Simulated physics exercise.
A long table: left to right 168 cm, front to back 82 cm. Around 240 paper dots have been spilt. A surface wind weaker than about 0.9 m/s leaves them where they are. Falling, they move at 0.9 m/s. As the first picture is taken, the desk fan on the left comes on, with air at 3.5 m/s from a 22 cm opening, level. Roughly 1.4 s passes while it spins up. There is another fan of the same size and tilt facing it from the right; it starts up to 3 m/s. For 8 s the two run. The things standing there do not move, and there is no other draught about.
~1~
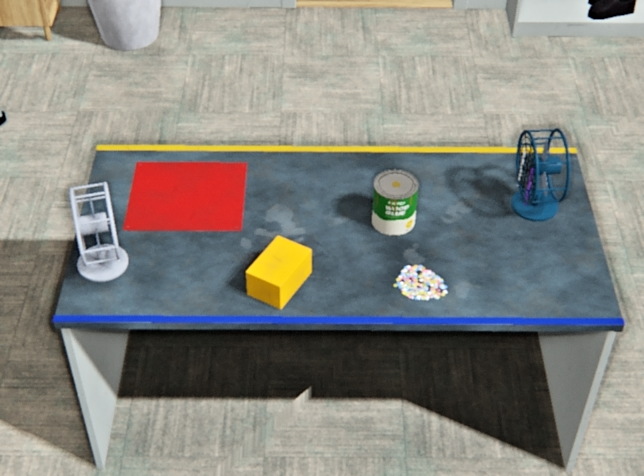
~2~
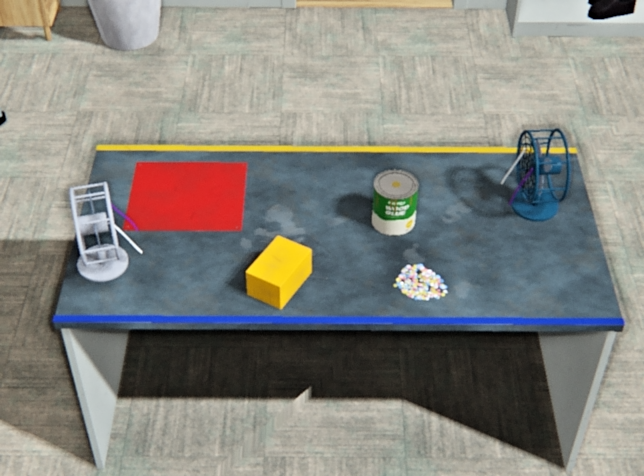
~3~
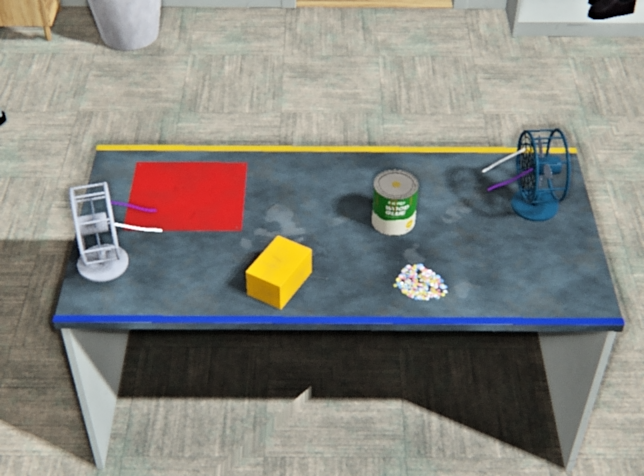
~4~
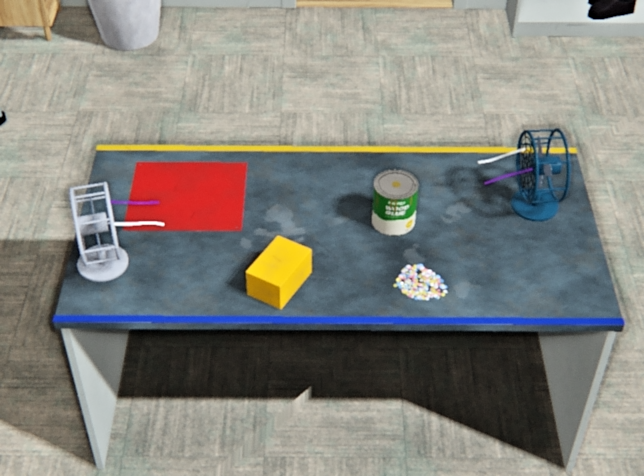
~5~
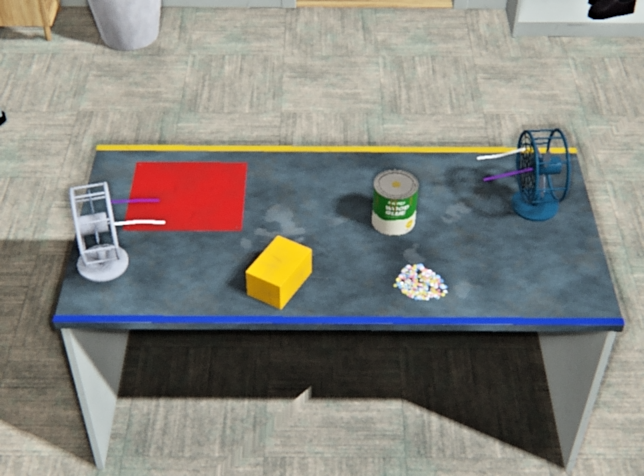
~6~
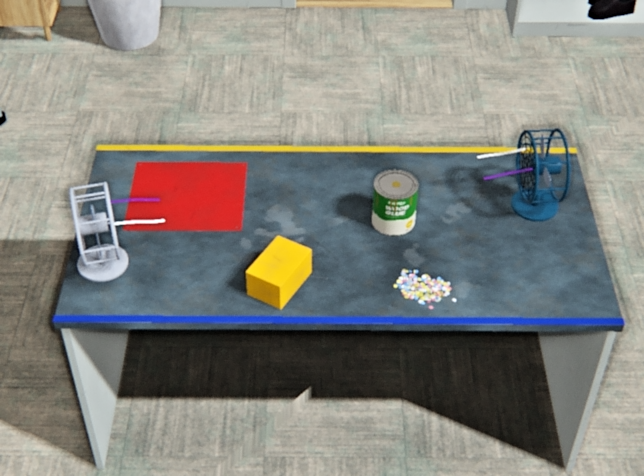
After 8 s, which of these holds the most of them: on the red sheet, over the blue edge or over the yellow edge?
The biggest group is at the blue one.
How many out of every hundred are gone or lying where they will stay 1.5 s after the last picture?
Near 100 %.
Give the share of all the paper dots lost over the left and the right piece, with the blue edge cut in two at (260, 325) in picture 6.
0 % left and 100 % right.
Then, 0.5 s after the last picture, 100 % are over the blue edge, 0 % over the yellow edge and 0 % on the red sheet; 36 % are gone or lie where they will stay.
Then, 1.5 s after the last picture, 100 % are over the blue edge, 0 % over the yellow edge and 0 % on the red sheet; 100 % are gone or lie where they will stay.
Then, 3.3 s after the last picture, 100 % are over the blue edge, 0 % over the yellow edge and 0 % on the red sheet; 100 % are gone or lie where they will stay.
Then, 6.9 s after the last picture, at the end, 100 % are over the blue edge, 0 % over the yellow edge and 0 % on the red sheet.
